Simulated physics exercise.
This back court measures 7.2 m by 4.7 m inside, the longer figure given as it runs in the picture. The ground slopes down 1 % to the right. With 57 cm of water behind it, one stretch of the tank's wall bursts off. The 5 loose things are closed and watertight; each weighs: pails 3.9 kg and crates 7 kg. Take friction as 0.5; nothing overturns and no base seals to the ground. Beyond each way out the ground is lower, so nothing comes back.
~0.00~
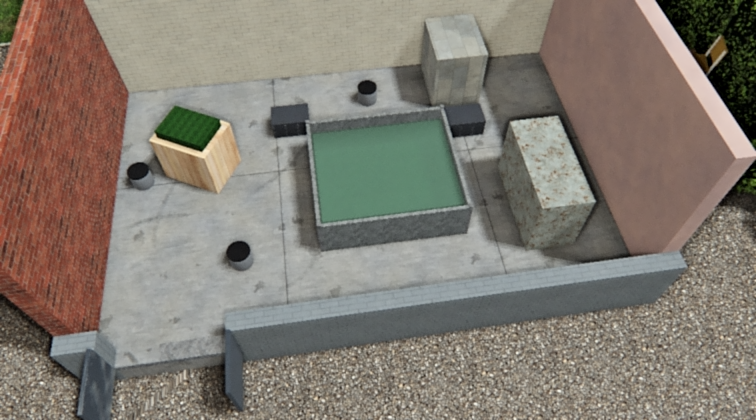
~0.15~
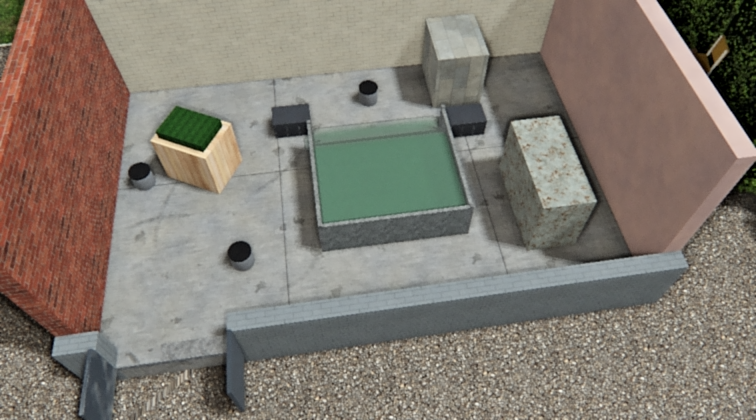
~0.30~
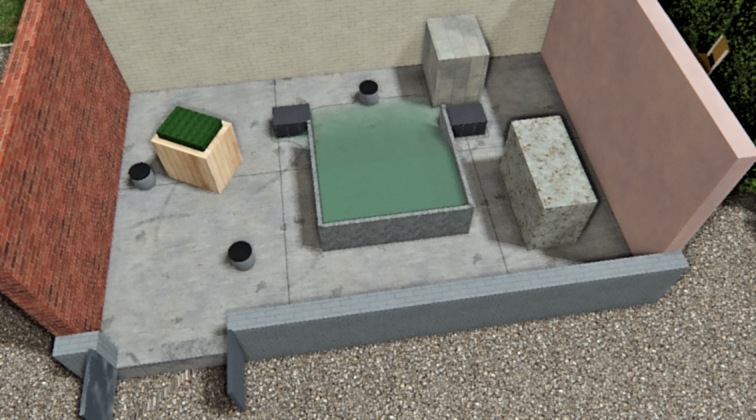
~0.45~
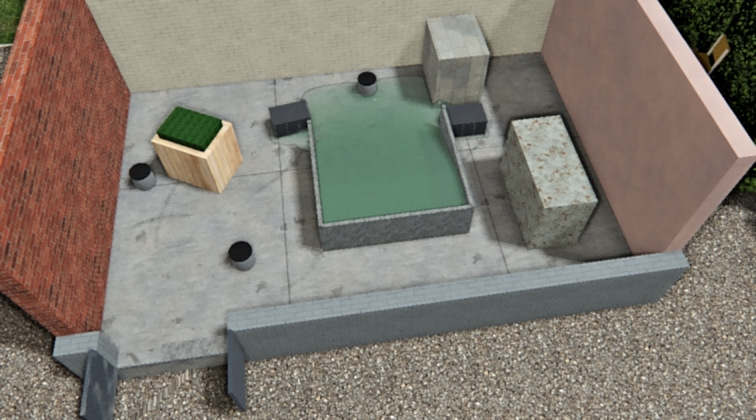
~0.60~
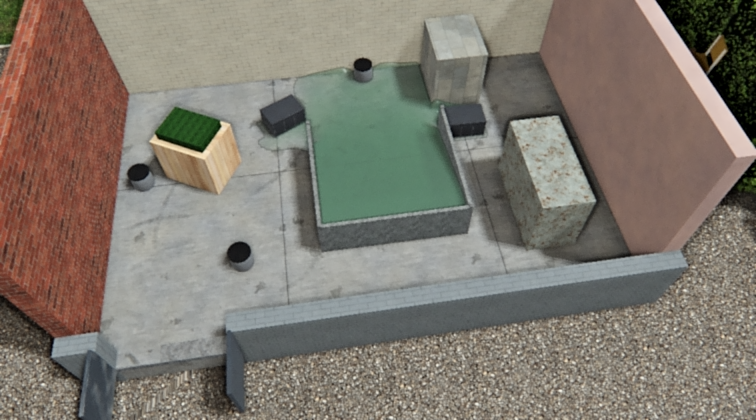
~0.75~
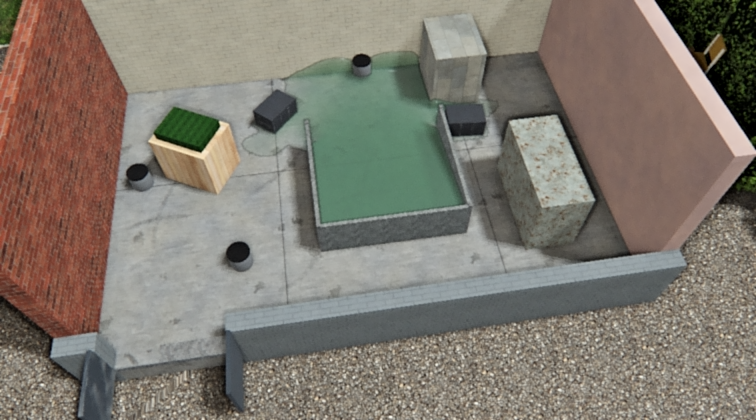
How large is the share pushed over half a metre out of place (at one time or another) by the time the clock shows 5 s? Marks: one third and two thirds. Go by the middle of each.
Share: At least two thirds.
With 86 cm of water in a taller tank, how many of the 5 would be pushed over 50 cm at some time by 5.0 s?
In that case 5 of them.
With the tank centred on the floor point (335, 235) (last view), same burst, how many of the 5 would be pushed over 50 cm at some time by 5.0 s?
In that case 4 of them.
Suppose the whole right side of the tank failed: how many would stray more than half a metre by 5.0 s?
Then 2.
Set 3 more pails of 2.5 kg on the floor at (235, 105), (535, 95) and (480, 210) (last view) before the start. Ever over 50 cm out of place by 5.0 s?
In turn: More, over, less.
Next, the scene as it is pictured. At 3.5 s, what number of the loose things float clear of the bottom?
3 of them.
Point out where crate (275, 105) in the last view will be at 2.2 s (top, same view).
Near (178, 105).
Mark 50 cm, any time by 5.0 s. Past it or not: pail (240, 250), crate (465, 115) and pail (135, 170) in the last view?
In turn: Less, past it, over.
After 1.1 s 1 of 5 are over 50 cm from their spots; 1 afloat.
After 2.2 s 1 of 5 are over 50 cm from their spots; 1 afloat.
After 3.5 s 4 of 5 are over 50 cm from their spots; 3 afloat.
After 5.0 s 4 of 5 are over 50 cm from their spots, and 4 have been at some point; 3 afloat.
